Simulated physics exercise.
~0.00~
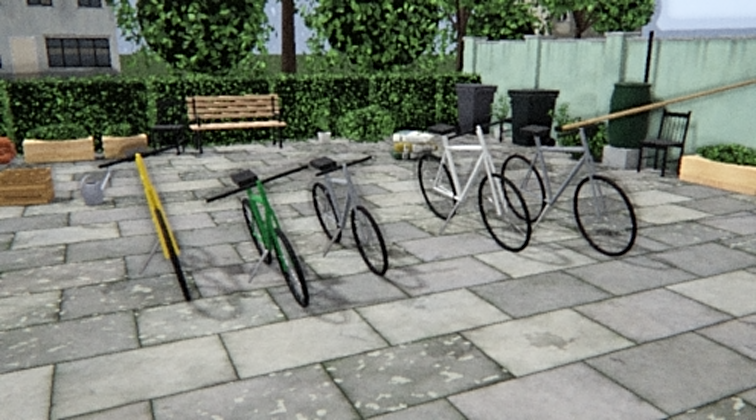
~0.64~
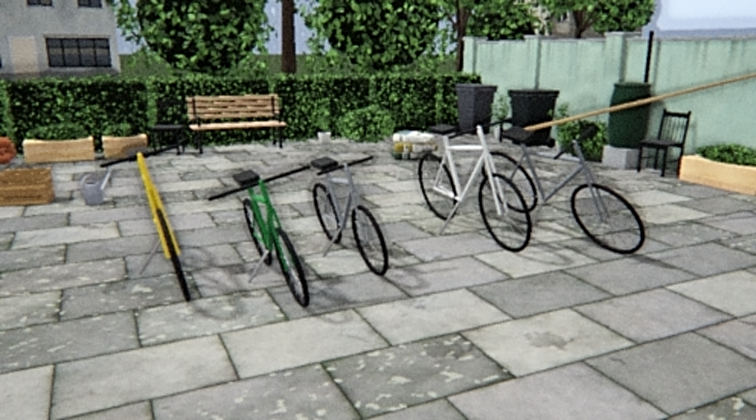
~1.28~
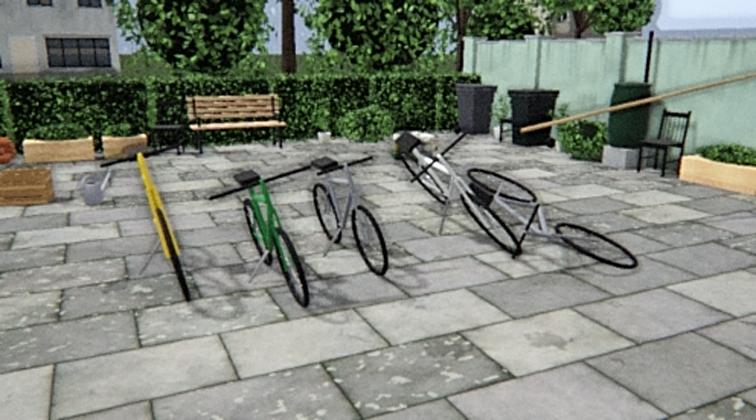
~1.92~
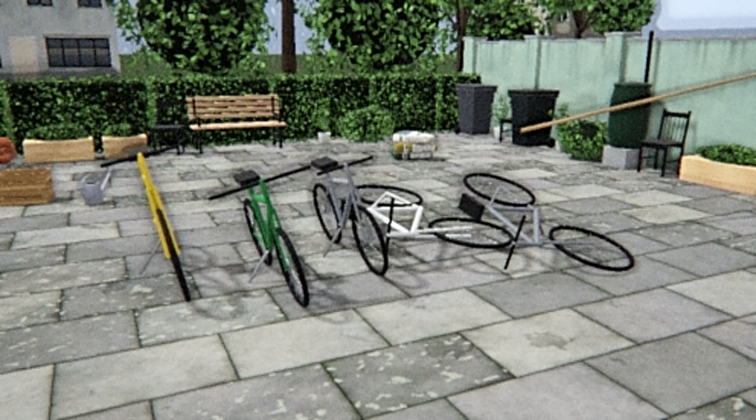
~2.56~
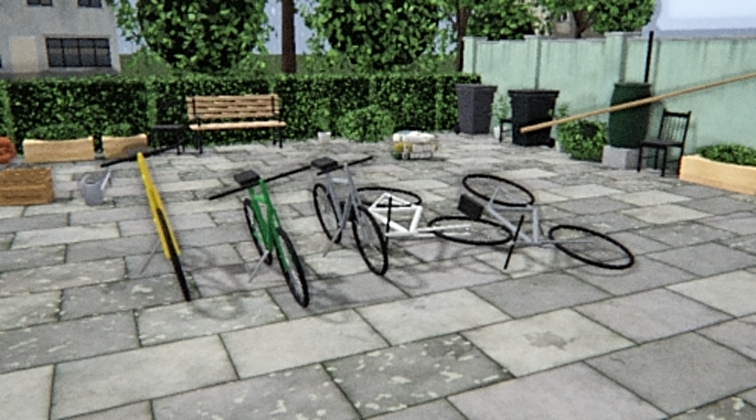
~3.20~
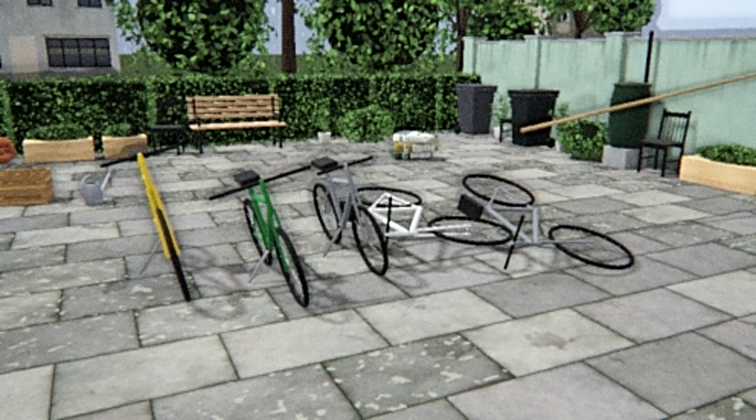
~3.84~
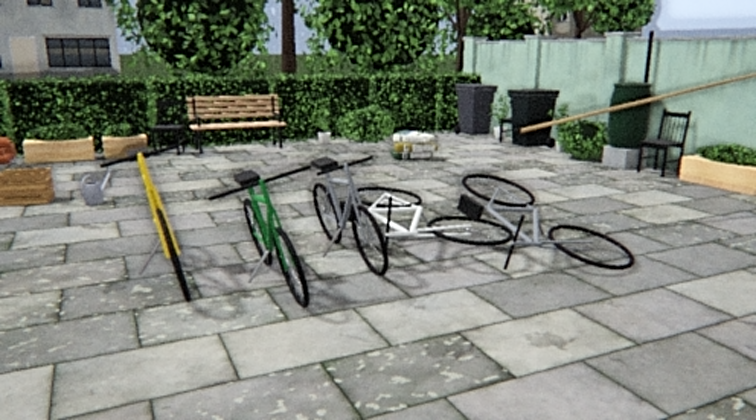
Two bicycles at the right of a row of five toppled over on a paved yard, the end one tipping first beside a long pole and the white one following, while the grey, green and yellow bicycles stayed standing.
